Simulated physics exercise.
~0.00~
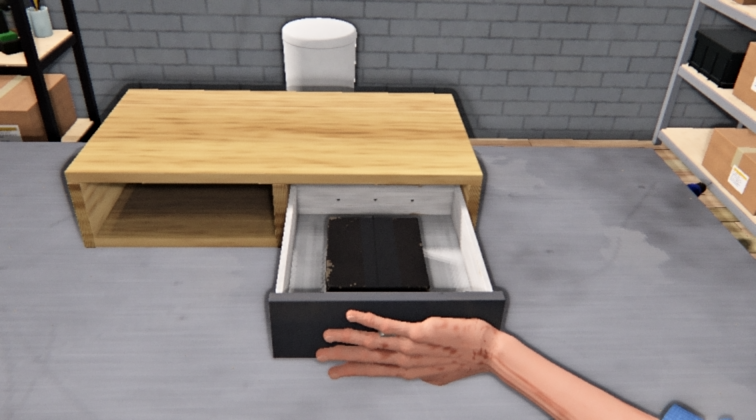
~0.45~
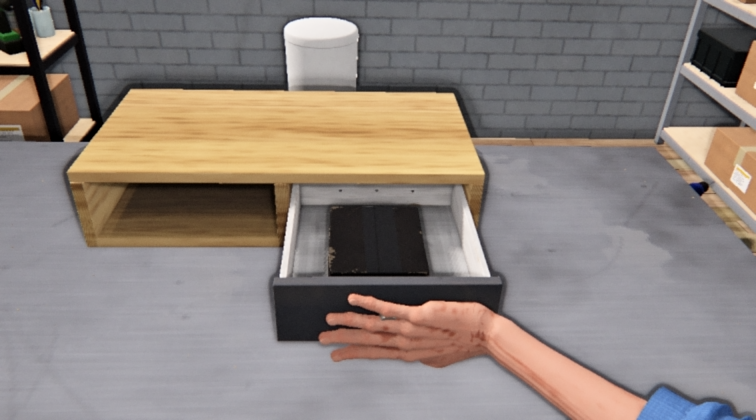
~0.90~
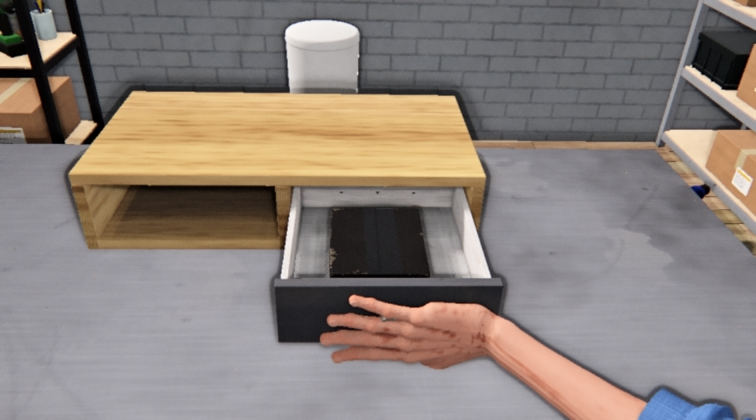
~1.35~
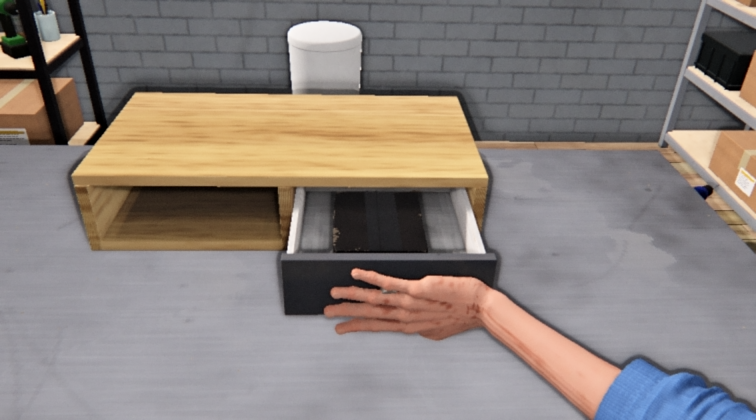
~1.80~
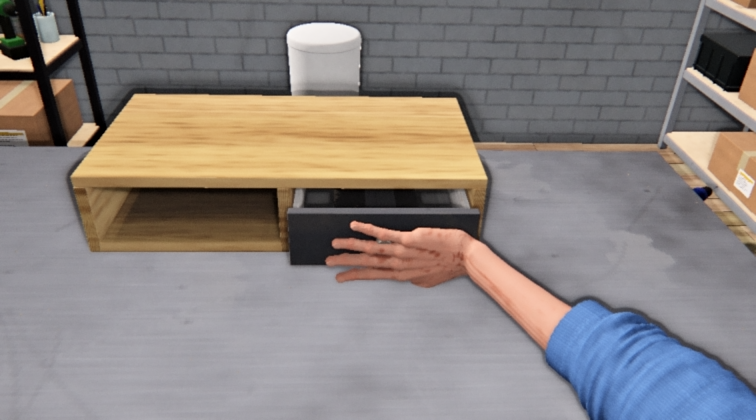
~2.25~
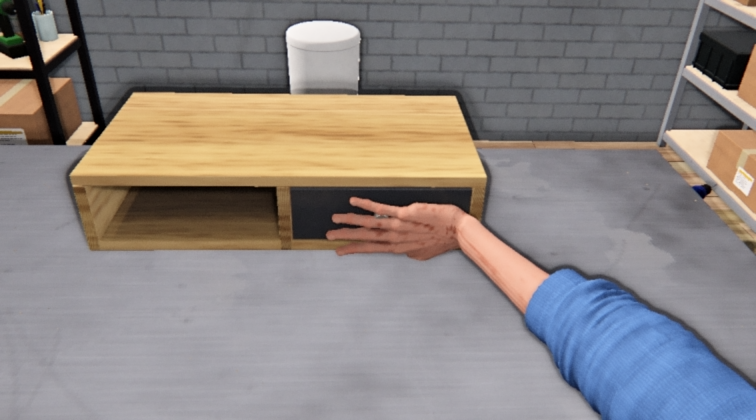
Dark-fronted drawer holding a flat black box sliding into a low wooden chest as a hand pushes it fully closed.
